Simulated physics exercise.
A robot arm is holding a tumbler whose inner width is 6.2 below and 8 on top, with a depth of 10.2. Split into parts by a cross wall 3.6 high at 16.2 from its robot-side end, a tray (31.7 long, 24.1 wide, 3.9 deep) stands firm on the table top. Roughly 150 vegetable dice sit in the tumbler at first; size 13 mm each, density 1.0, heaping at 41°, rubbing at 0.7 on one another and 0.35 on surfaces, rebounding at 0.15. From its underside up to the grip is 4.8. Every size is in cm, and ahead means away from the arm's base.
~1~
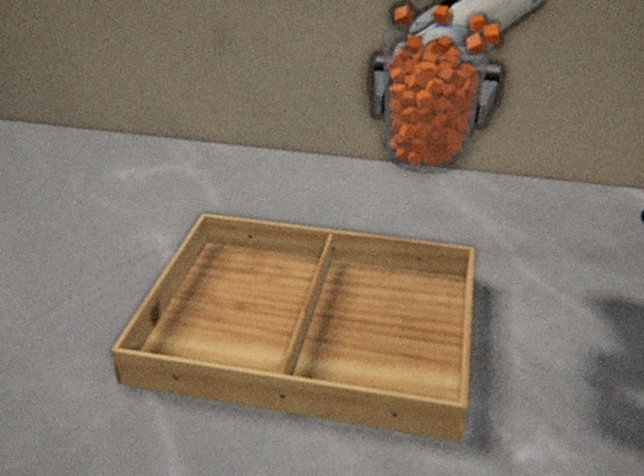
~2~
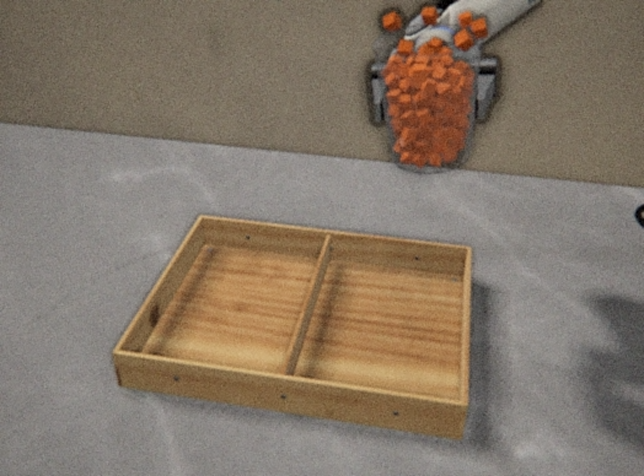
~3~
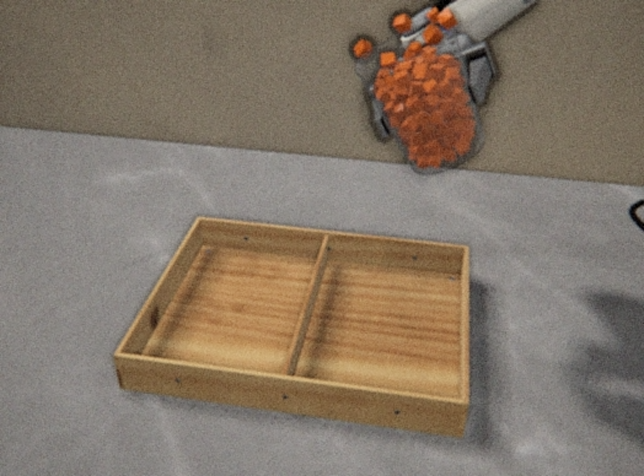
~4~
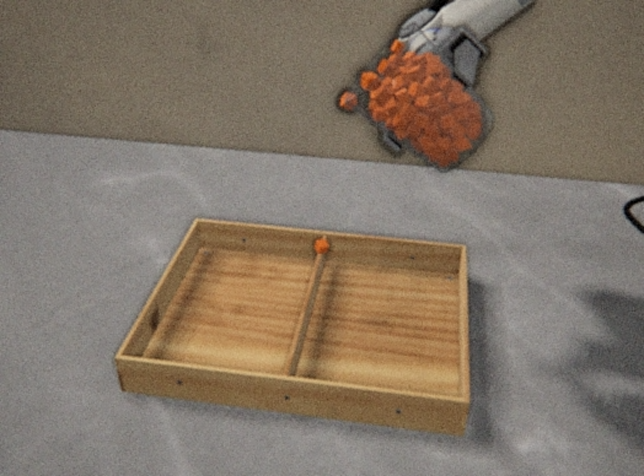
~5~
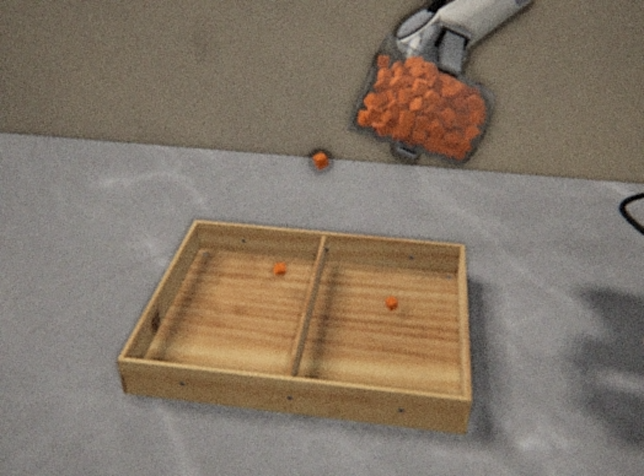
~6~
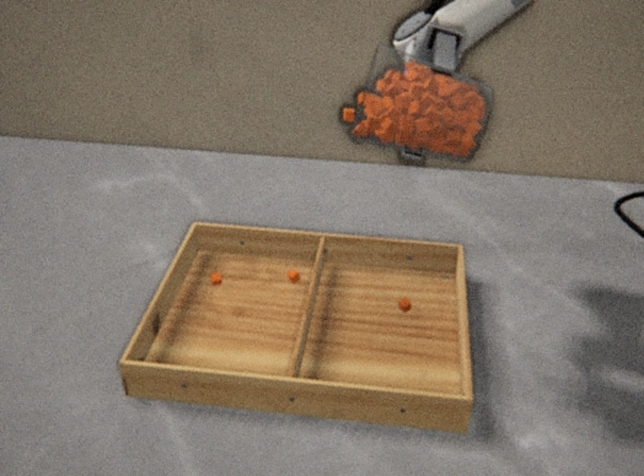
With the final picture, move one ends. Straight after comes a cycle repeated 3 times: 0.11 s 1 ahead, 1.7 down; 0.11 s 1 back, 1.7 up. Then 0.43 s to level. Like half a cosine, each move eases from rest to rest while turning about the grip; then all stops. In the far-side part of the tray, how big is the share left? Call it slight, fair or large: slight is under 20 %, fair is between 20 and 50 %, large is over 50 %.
I would call it slight, under 20 %.
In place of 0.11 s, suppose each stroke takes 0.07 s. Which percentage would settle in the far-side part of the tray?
I'd expect close to 15 in a hundred.
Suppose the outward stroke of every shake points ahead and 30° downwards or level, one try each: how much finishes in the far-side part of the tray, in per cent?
It comes to around 10 per cent on the first try and around 20 per cent on the second.
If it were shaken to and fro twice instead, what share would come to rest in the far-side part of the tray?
5 per cent.
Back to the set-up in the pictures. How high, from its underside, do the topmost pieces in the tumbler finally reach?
Height at rest: Approx. 10.5 cm.
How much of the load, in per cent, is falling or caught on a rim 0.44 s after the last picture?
Some 1 percent.
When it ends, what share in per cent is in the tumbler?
Something like 95 percent ends there.
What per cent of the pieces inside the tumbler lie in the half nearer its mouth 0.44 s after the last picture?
Near 50 in a hundred.
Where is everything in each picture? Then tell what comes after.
In the first picture, tumbler middle at (431, 101), level; upper third of the load around (435, 71), from x 395 to 490, top at y 15; 149 in the tumbler.
In the second picture, tumbler middle at (429, 102), tilted 7° forward; upper third of the load around (430, 72), from x 390 to 480, top at y 15.
In the third picture, tumbler middle at (427, 103), tilted 27° forward; upper third of the load around (426, 73), from x 365 to 470, top at y 15; 148 in the tumbler, 1 in flight or on a rim.
In the fourth picture, tumbler middle at (425, 105), tilted 50° forward; upper third of the load around (418, 82), from x 320 to 475, top at y 50; 147 in the tumbler, 1 in the robot-side part, 1 in flight or on a rim.
In the fifth picture, tumbler middle at (424, 107), tilted 70° forward; upper third of the load around (421, 86), from x 280 to 475, top at y 60; 146 in the tumbler, 1 in the robot-side part, 1 in the far-side part, 1 in flight or on a rim.
In the sixth picture, tumbler middle at (424, 109), tilted 77° forward; upper third of the load around (424, 90), from x 215 to 475, top at y 70; 146 in the tumbler, 2 in the far-side part, 1 in the robot-side part.
Then, 0.44 s after the last picture, tilted 77° forward, highest piece 29 above the table; 142 in the tumbler, 4 in the far-side part, 2 in the robot-side part, 1 in flight or on a rim.
Then, 0.87 s after the last picture, tilted 39° forward, highest piece 29 above the table; 141 in the tumbler, 5 in the far-side part, 3 in the robot-side part.
Then, 1.29 s after the last picture, level, highest piece 31 above the table; 141 in the tumbler, 5 in the far-side part, 3 in the robot-side part.
Then, 2.34 s after the last picture, level, highest piece 31 above the table; 141 in the tumbler, 5 in the far-side part, 3 in the robot-side part.
Final count, 141 in the tumbler, 5 in the far-side part, 3 in the robot-side part. That is 3 % in the far-side part of the tray.
